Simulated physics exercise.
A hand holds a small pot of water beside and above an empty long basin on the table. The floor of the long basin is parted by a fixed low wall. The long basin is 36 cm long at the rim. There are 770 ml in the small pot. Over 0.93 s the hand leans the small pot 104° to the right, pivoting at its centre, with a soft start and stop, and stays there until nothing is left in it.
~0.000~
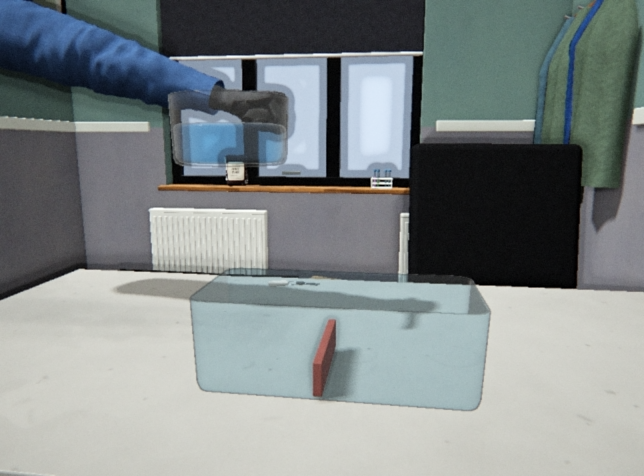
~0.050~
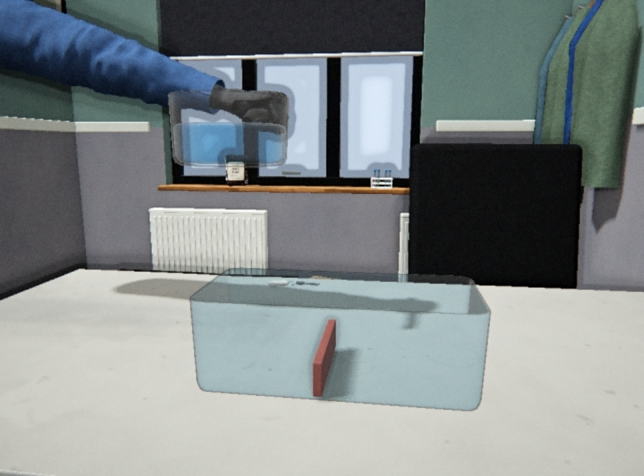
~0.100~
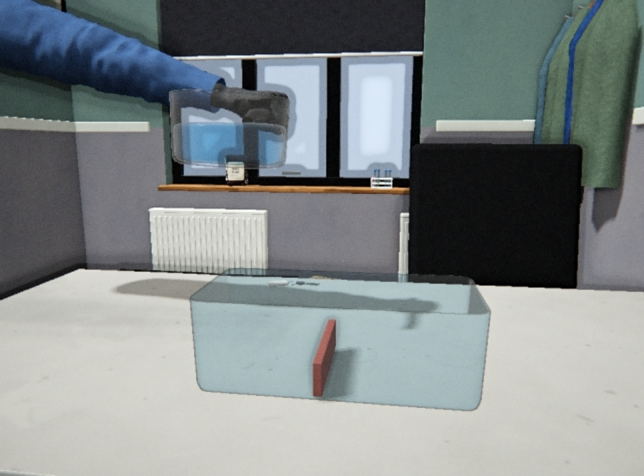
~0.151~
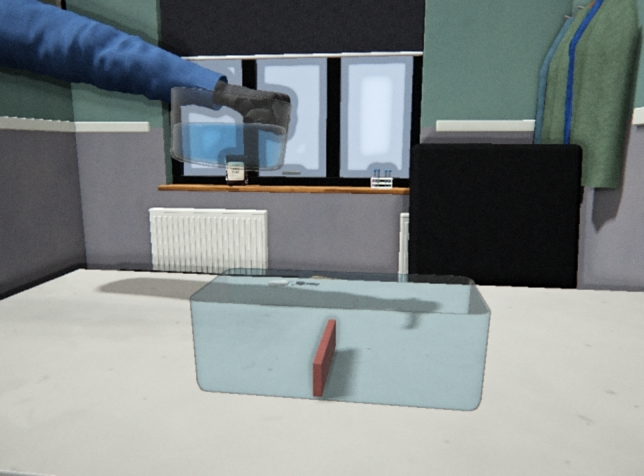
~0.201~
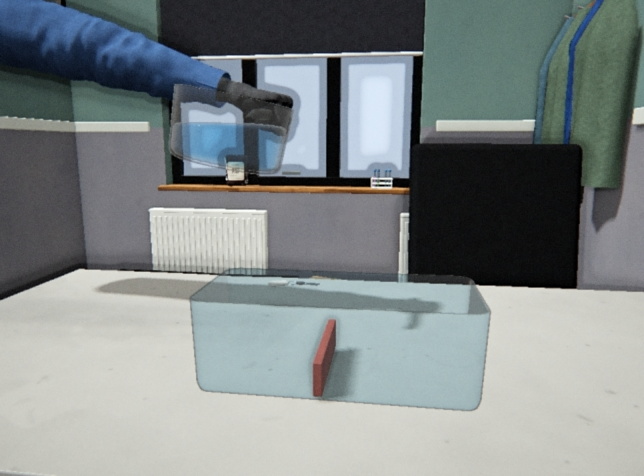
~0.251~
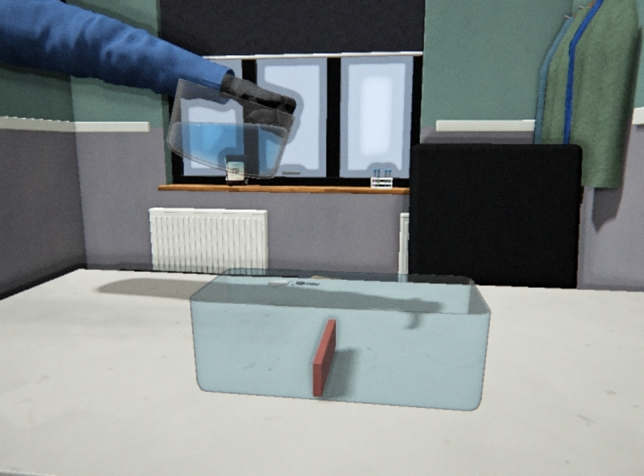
At the start, a gloved hand on a blue-sleeved arm holds a small clear pot of blue water upright above an empty long basin with a low red wall inside. The hand then leans the pot slightly to the right, slowly at first, then more noticeably, while the basin stays still.
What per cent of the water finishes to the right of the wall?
About 67 per cent.
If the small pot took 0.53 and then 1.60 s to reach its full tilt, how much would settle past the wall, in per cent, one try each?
First 60, then 75 per cent.
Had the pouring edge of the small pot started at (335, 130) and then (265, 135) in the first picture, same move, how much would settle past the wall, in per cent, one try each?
First 95, then 20 per cent.
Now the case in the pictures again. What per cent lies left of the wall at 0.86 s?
Near 8 in a hundred.
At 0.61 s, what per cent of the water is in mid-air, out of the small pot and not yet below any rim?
About 36 per cent.
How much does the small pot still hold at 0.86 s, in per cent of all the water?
Some 14 per cent.
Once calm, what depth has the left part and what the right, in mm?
Left about 10 mm, right about 16 mm.
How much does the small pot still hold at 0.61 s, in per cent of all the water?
Near 62 in a hundred.
After 0.61 s the tilt is 76° and 62 per cent is still to pour, 1 is left of the wall and 1 right of it.
After 0.86 s the tilt is 103° and 15 per cent is still to pour, 8 is left of the wall and 57 right of it.
After 1.13 s the tilt is 104° and 1 per cent is still to pour, 28 is left of the wall and 66 right of it.
After 1.43 s the tilt is 104° and 0 per cent is still to pour, 32 is left of the wall and 67 right of it.
In the end 32 per cent lies left of the wall, 67 right of it and 1 outside.
